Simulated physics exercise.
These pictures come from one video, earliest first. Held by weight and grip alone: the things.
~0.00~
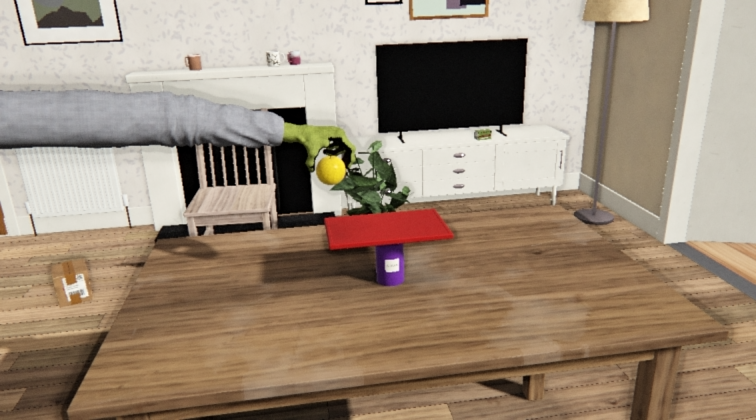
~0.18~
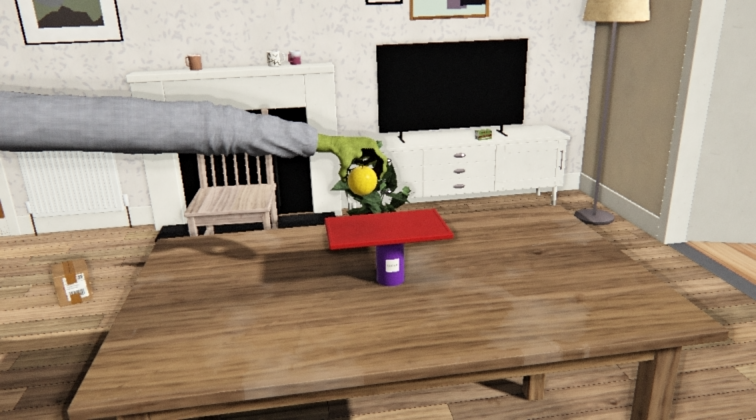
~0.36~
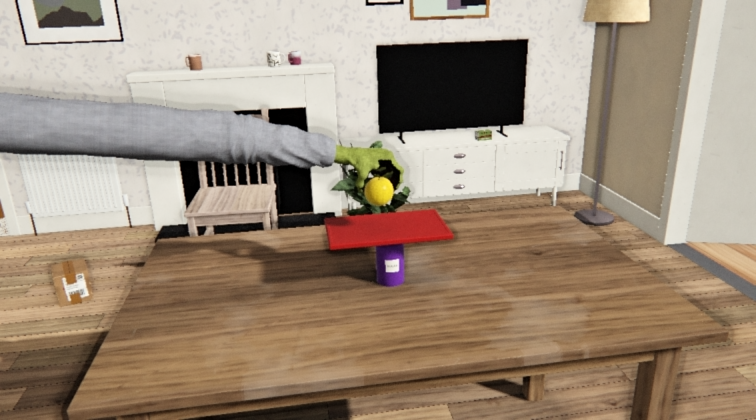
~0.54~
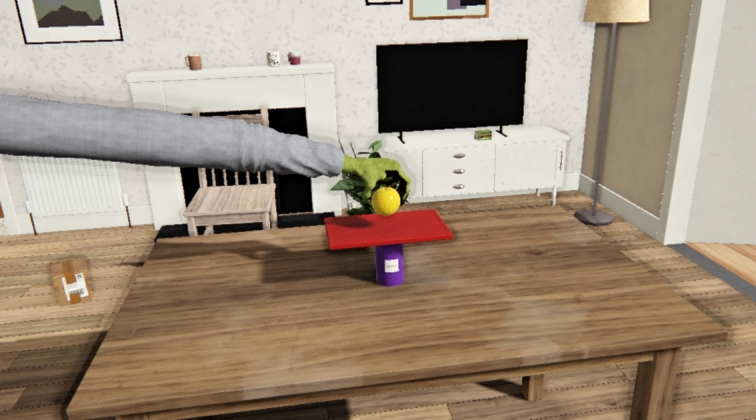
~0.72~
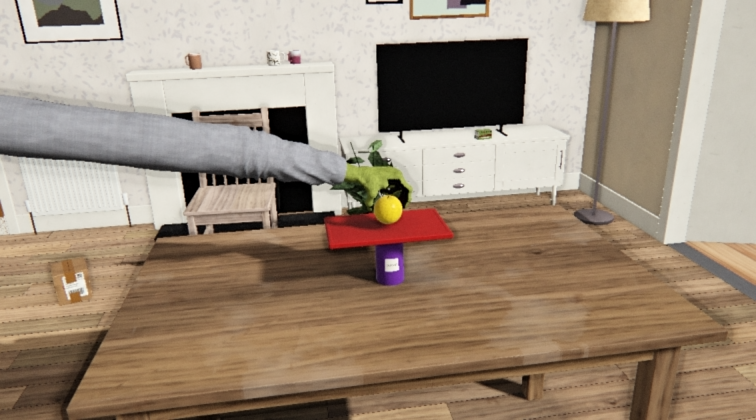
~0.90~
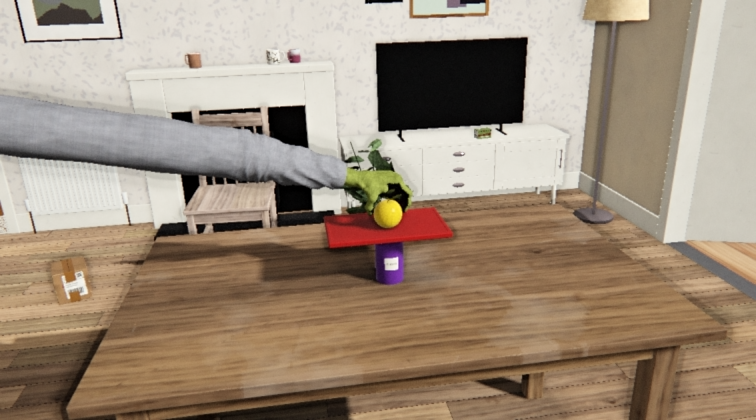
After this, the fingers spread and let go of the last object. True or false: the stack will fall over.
False.
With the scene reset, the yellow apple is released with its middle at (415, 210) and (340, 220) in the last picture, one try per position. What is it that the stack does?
Stands firm, then topples.
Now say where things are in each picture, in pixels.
In the first frame, coming down; yellow apple (331, 171); red lid (386, 228).
In the second frame, coming down; yellow apple (362, 181); red lid (386, 228).
In the third frame, coming down; yellow apple (379, 191); red lid (386, 228).
In the fourth frame, coming down; yellow apple (386, 201); red lid (386, 228).
In the fifth frame, coming down; yellow apple (388, 210); red lid (386, 227).
In the sixth frame, set down, still held; yellow apple (388, 214); red lid (386, 226).
By 1.50 s, all is still.
By 2.30 s, yellow apple resting near (388, 214).
When it is over (3.5 s), all 3 as before. End places, in pixels of the last picture, yellow apple near (388, 214). The stack stays up.
